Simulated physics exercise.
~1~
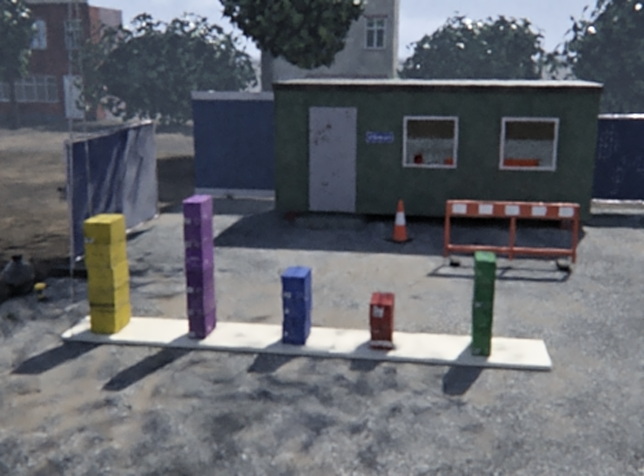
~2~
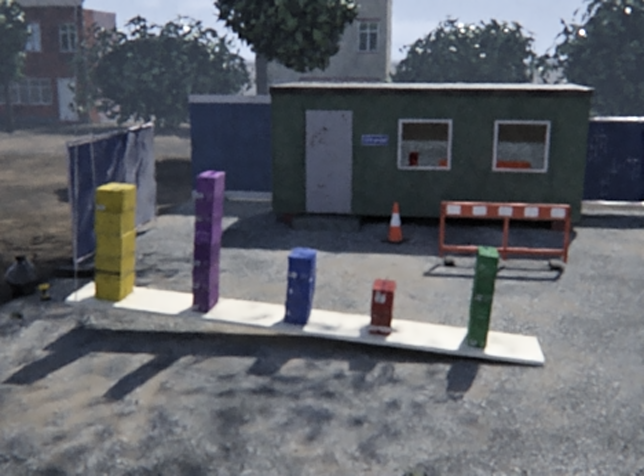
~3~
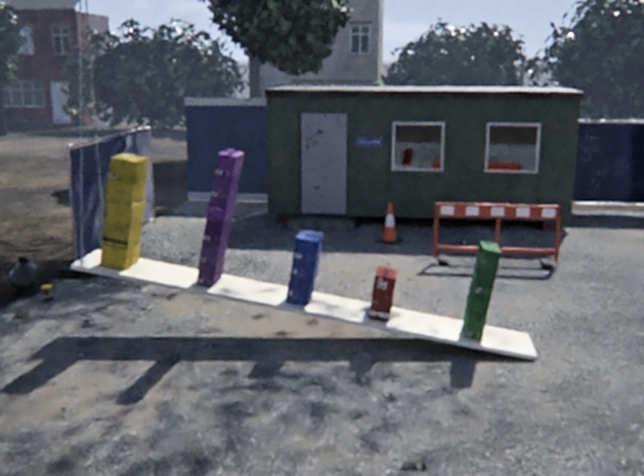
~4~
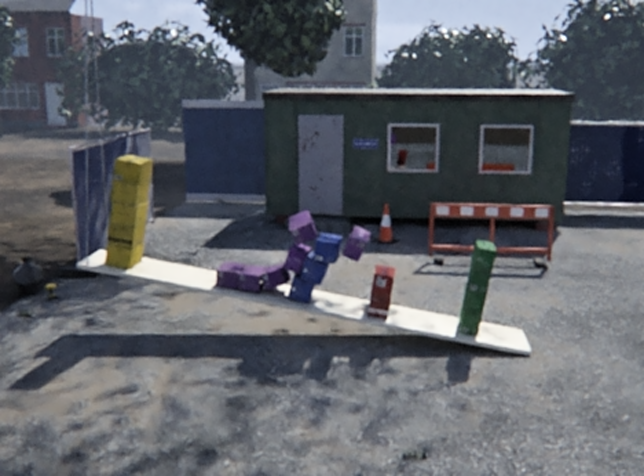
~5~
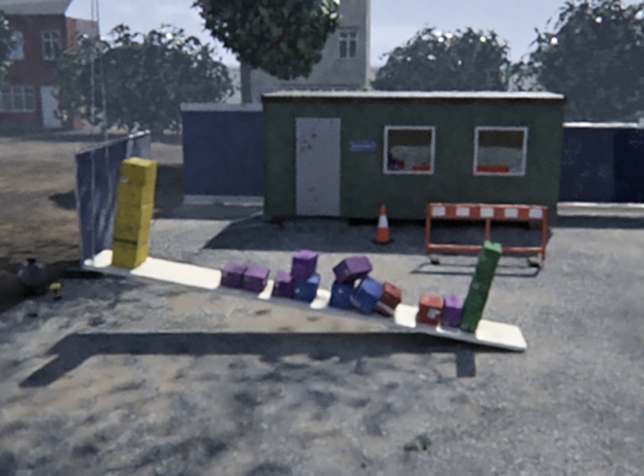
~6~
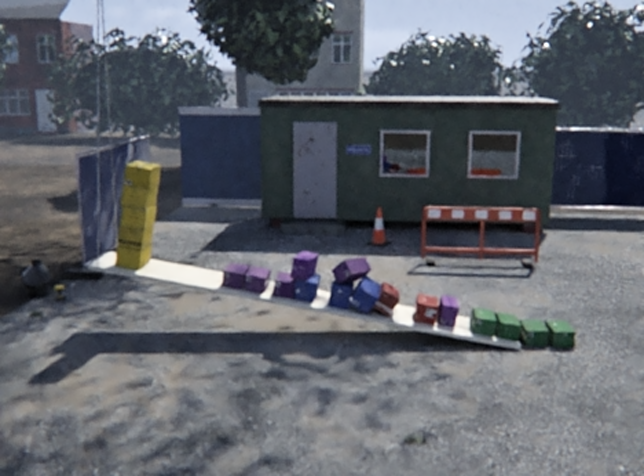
A white deck tilts, toppling the purple, blue, red and green piles while yellow stands.
